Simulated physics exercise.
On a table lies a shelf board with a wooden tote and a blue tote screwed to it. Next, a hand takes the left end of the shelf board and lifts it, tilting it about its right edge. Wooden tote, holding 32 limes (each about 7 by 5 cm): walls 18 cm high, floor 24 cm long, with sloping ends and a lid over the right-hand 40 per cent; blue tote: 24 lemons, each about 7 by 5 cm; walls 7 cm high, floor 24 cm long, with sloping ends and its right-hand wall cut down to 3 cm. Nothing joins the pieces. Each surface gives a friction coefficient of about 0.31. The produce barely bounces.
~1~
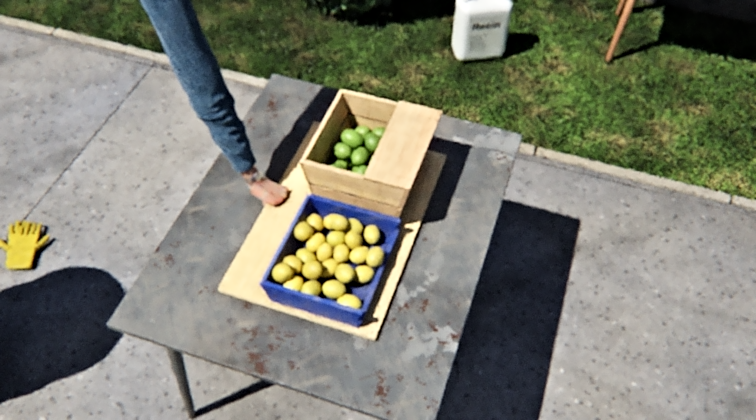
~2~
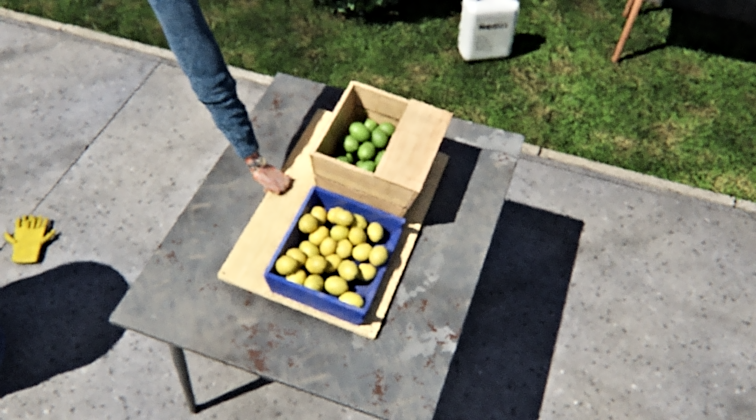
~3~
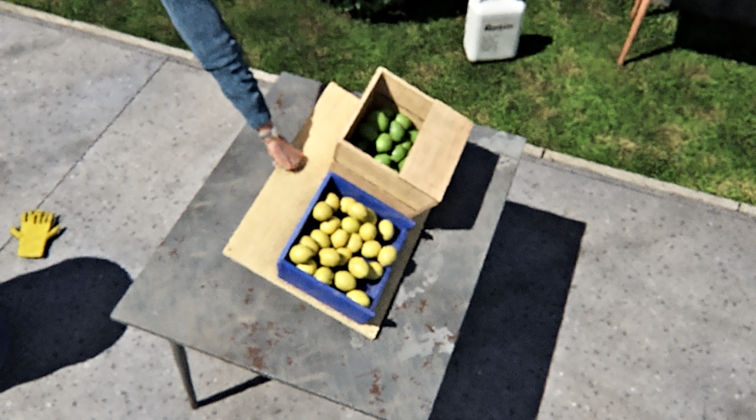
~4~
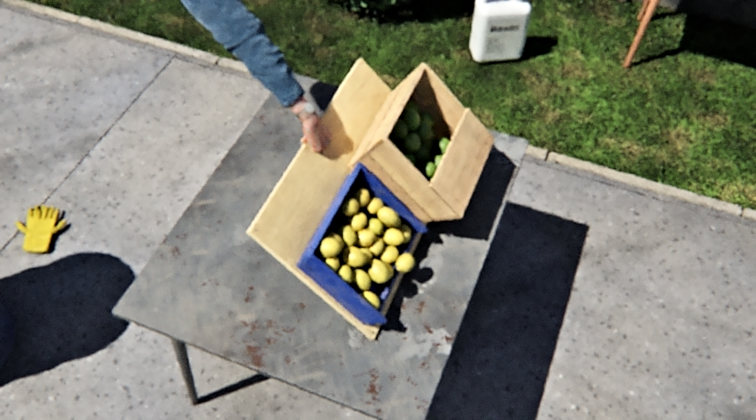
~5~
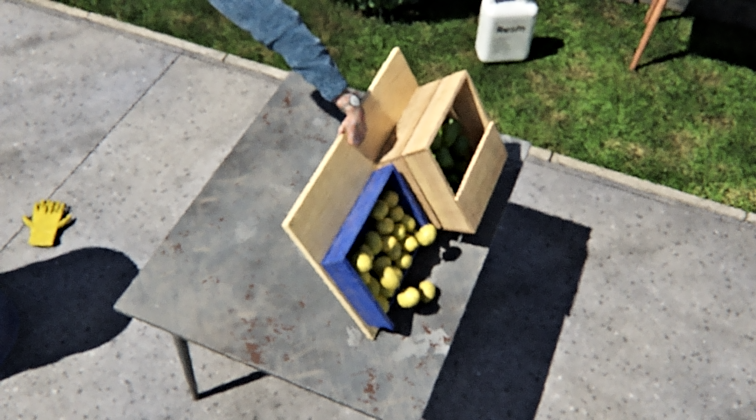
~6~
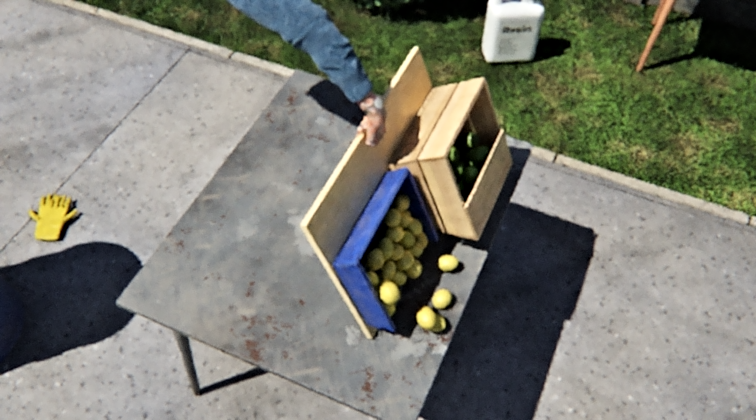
On an outdoor table, a hand tilting a board with two boxes steeply rightward, several lemons tumbling from the blue one.
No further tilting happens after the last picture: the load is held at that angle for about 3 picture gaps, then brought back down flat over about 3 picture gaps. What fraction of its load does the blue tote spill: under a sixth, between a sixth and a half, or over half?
Share lost: Above one half.
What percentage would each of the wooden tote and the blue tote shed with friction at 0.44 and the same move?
In that case the wooden tote sheds 0 per cent, while the blue tote sheds 30 per cent.
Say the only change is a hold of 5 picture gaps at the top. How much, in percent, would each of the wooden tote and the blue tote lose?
That would cost wooden tote 0 per cent of its load and blue tote 80 per cent.
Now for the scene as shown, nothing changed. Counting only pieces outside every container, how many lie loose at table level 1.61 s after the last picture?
About 16 of them.
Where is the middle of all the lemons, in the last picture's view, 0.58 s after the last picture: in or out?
The middle is around (423, 293).
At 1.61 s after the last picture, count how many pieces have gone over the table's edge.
Estimated number of pieces: About 4.
Then, 0.26 s after the last picture, tilt 68°; wooden tote 32 in, 0 out and blue tote 16 in, 8 out.
Then, 0.58 s after the last picture, tilt 63°; wooden tote 32 in, 0 out and blue tote 9 in, 15 out.
Then, 1.03 s after the last picture, tilt 0°; wooden tote 32 in, 0 out and blue tote 5 in, 19 out.
Outcome (1.61 s after the last picture), wooden tote 32 in, 0 out and blue tote 5 in, 19 out. Asked share, 19 of 24, 79 per cent.
